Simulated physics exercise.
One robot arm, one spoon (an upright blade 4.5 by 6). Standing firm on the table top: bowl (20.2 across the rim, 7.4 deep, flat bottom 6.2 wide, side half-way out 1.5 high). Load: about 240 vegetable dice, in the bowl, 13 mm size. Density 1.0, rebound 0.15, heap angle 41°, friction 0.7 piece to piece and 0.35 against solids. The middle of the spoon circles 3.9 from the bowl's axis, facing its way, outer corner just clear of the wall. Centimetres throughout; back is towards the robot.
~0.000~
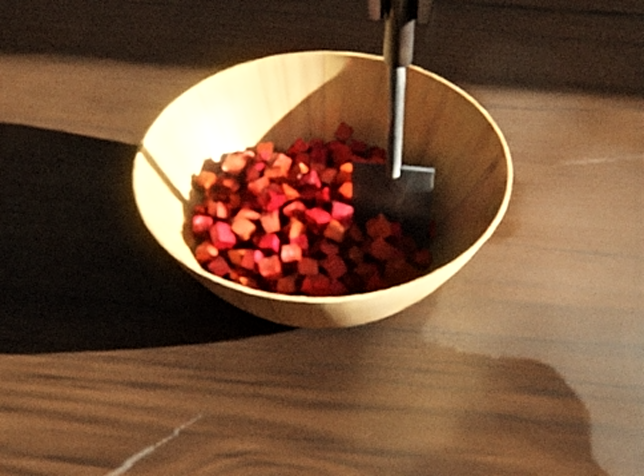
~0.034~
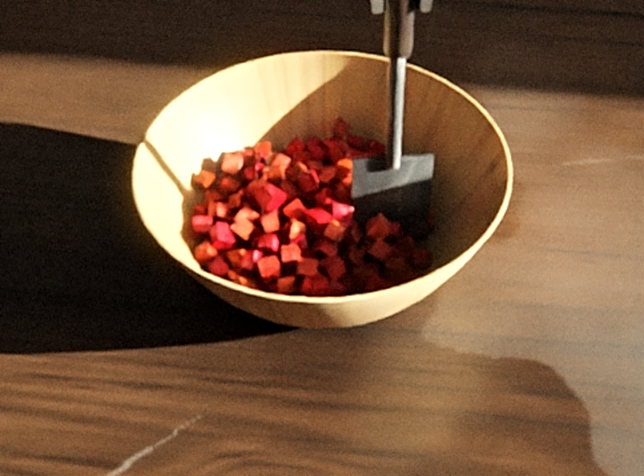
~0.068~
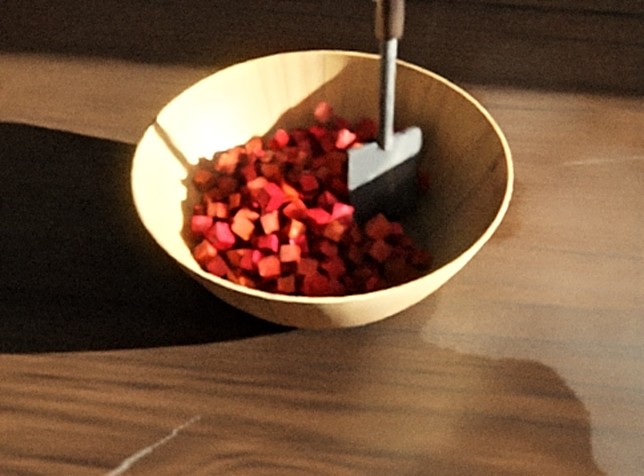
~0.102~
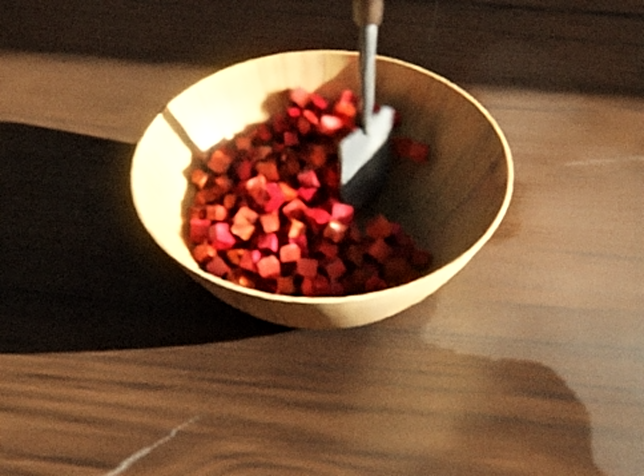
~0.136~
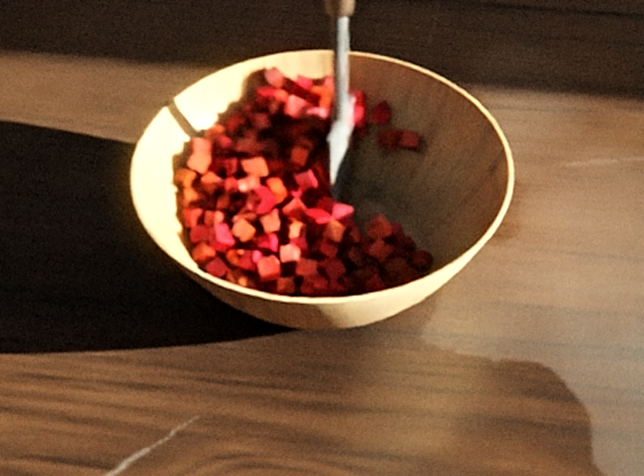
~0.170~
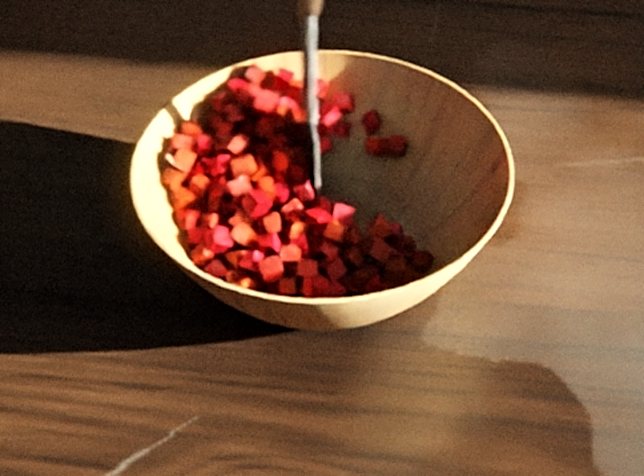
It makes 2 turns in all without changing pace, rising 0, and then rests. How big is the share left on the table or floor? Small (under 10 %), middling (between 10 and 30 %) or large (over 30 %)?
A middling share, between 10 and 30 %, ends on the table or floor.
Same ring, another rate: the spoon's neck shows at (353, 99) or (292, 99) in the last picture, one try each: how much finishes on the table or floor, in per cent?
Some 10 and 25 per cent.
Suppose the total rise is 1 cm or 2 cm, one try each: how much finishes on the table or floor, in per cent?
Some 15 and 10 per cent.
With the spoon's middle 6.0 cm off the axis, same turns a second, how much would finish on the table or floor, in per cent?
In that case some 15 per cent.
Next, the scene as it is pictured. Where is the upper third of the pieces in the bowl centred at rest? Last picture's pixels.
Near (426, 183).
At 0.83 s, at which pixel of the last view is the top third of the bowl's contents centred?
Near (227, 258).
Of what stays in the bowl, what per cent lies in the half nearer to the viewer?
Roughly 40 per cent.
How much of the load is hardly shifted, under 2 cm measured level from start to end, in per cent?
About 10 per cent.
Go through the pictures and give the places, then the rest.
The spoon neck at (394, 145), 0° round; upper third of the load around (300, 208), from x 205 to 425, top at y 135; 243 in the bowl, in the first picture.
The spoon neck at (394, 137), 10° round; upper third of the load around (300, 202), from x 200 to 425, top at y 130, in the second picture.
The spoon neck at (385, 118), 35° round; upper third of the load around (308, 187), from x 200 to 420, top at y 115, in the third picture.
The spoon neck at (366, 104), 59° round; upper third of the load around (308, 170), from x 200 to 420, top at y 95, in the fourth picture.
The spoon neck at (339, 96), 83° round; upper third of the load around (281, 154), from x 185 to 420, top at y 75, in the fifth picture.
The spoon neck at (310, 95), 108° round; upper third of the load around (257, 153), from x 170 to 425, top at y 75; 243 in the bowl, in the sixth picture.
After 0.50 s, 347° round, highest piece 9 above the table; 223 in the bowl, 12 on the table or floor, 8 in flight or on the tool.
After 0.83 s, 226° round, highest piece 9 above the table; 210 in the bowl, 31 on the table or floor, 2 in flight or on the tool.
After 1.20 s, 0° round, highest piece 8 above the table; 202 in the bowl, 41 on the table or floor.
After 1.90 s, 0° round, highest piece 8 above the table; 202 in the bowl, 41 on the table or floor.
In the end, 202 in the bowl, 41 on the table or floor. That is 17 % on the table or floor.
